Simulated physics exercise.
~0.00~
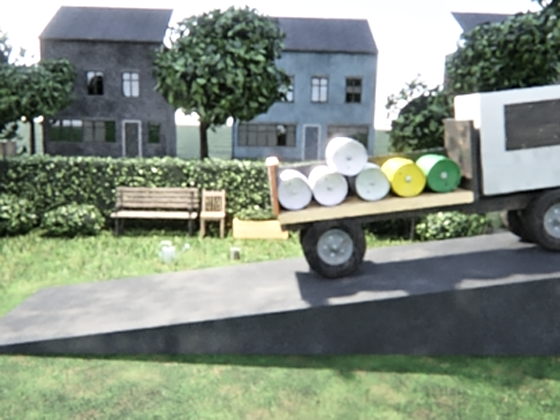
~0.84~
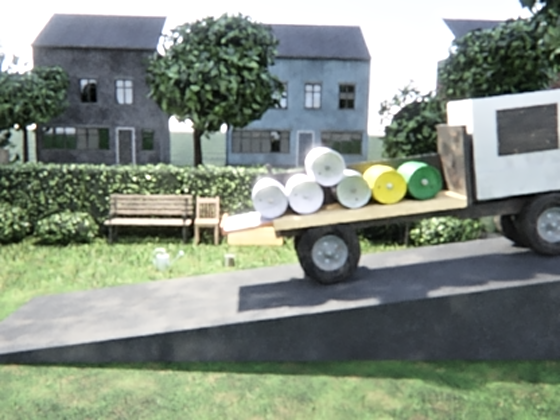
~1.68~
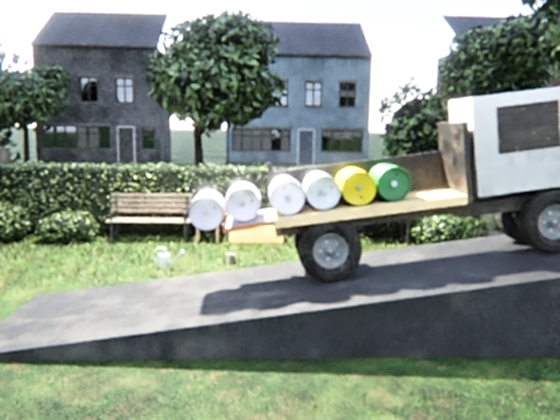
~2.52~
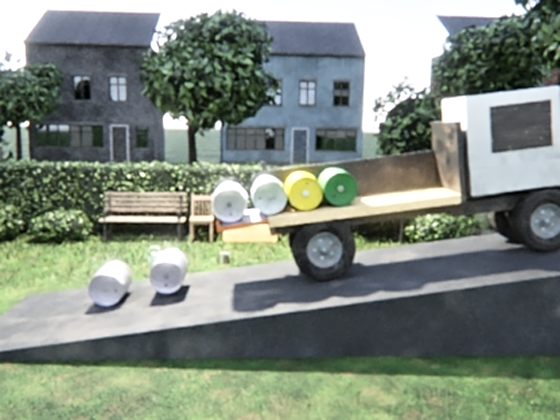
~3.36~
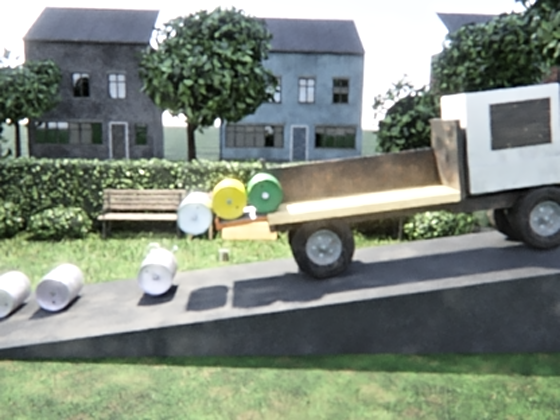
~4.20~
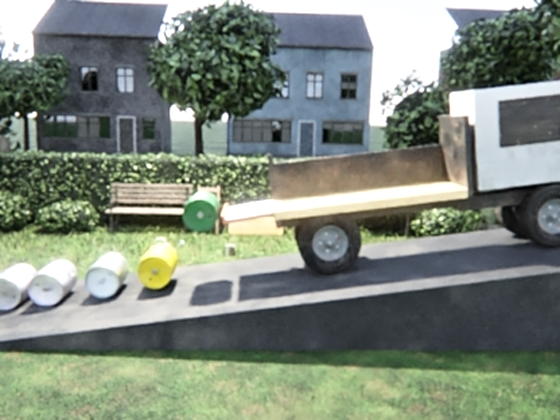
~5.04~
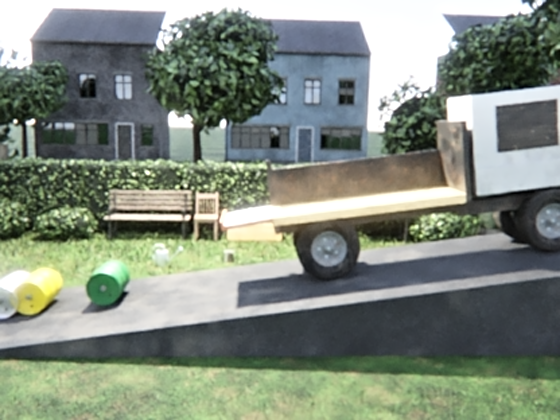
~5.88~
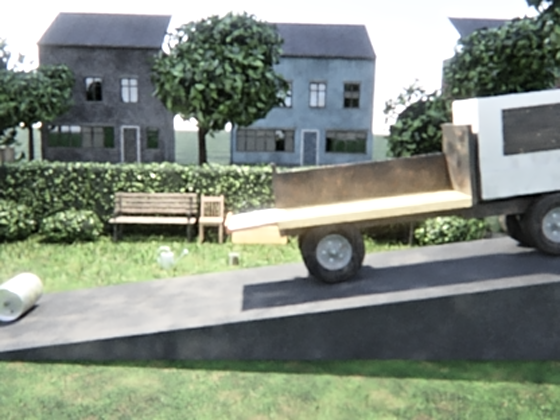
Six barrels, four white, one yellow and one green, sit on the open bed of a pick-up stopped on a sloping road, with a hedge and houses behind. The tailgate at the left drops open, and the barrels start rolling left towards it. Two white ones go over the edge first and roll away down the slope, and the other two white ones follow. The yellow barrel tumbles off next, with the green one last, leaving the bed empty. They roll downhill to the left until just one pale barrel remains in view at the edge.
